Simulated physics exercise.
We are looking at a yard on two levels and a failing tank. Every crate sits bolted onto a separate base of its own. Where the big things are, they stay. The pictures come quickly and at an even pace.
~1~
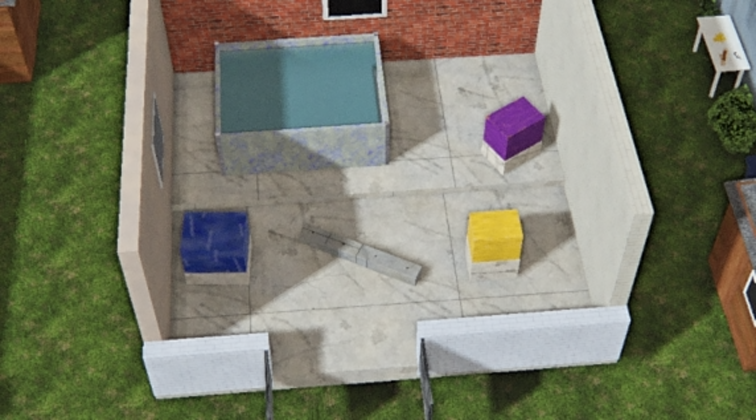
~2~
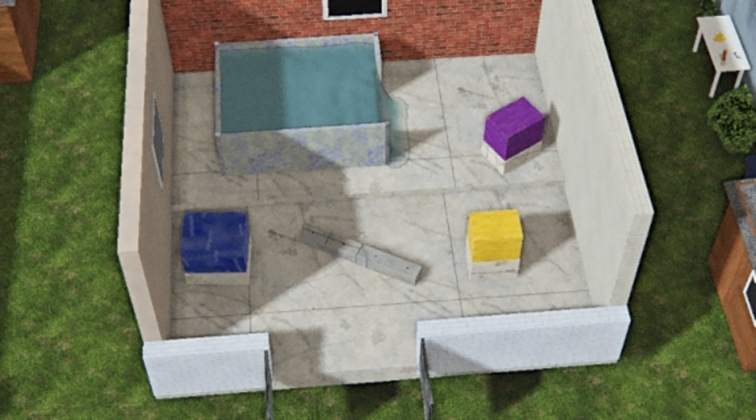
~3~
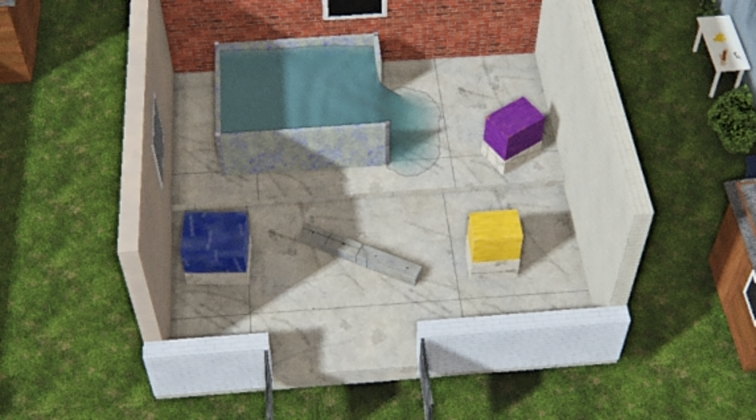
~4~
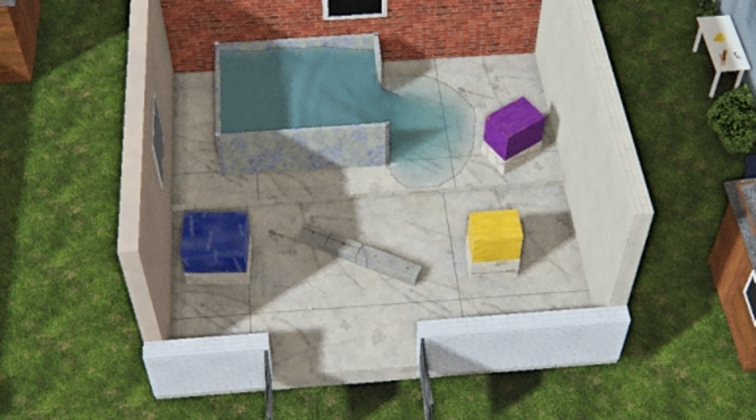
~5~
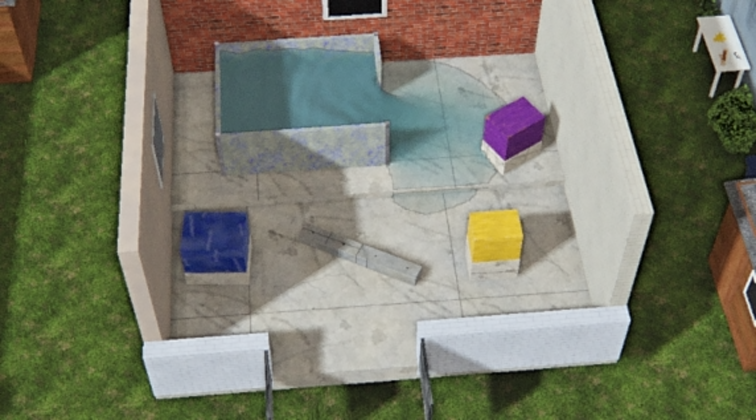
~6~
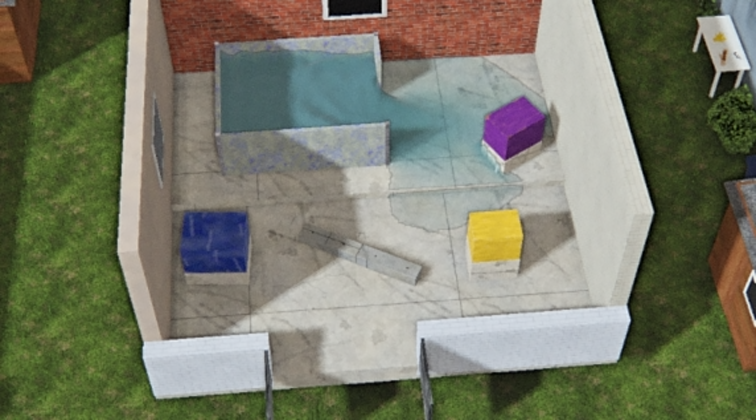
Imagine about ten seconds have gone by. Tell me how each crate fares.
Outcome: The yellow crate is going to stay clear of the water; the purple crate is going to be reached by the water; the blue crate is going to stay clear of the water.
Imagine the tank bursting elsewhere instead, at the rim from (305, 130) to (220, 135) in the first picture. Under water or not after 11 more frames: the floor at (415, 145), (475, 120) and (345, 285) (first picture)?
Well, the first one's left untouched, the second's left untouched, and the third's sodden.
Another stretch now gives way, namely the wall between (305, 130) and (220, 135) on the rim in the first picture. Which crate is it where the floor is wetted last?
My answer: The purple-painted one.
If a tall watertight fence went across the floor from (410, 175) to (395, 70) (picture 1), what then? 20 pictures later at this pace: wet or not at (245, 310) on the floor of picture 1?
There: Dry.
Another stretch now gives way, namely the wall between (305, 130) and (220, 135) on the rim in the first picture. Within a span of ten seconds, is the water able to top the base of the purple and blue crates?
First, the purple crate is not reached; second, the blue crate is flooded.
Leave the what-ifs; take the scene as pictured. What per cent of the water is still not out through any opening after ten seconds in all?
Result: Close to 90 %.
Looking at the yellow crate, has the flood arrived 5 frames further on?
Yellow crate wet.
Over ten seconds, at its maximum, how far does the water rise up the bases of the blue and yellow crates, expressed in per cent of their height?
Peak levels: Approx. 80 % then 60 %.
A moment on, water covers 35 % of the floor; the yellow crate water round its plinth, the purple crate water round its plinth, the blue crate not reached.
Next, water covers 40 % of the floor; the yellow crate water round its plinth, the purple crate water round its plinth, the blue crate not reached.
Then, water covers 65 % of the floor; the yellow crate water round its plinth, the purple crate water round its plinth, the blue crate not reached.
Later, water covers 95 % of the floor; the yellow crate water round its plinth, the purple crate water round its plinth, the blue crate water round its plinth.
In the end, water covers 95 % of the floor; the yellow crate stayed above the water, the purple crate was topped, the blue crate stayed above the water.
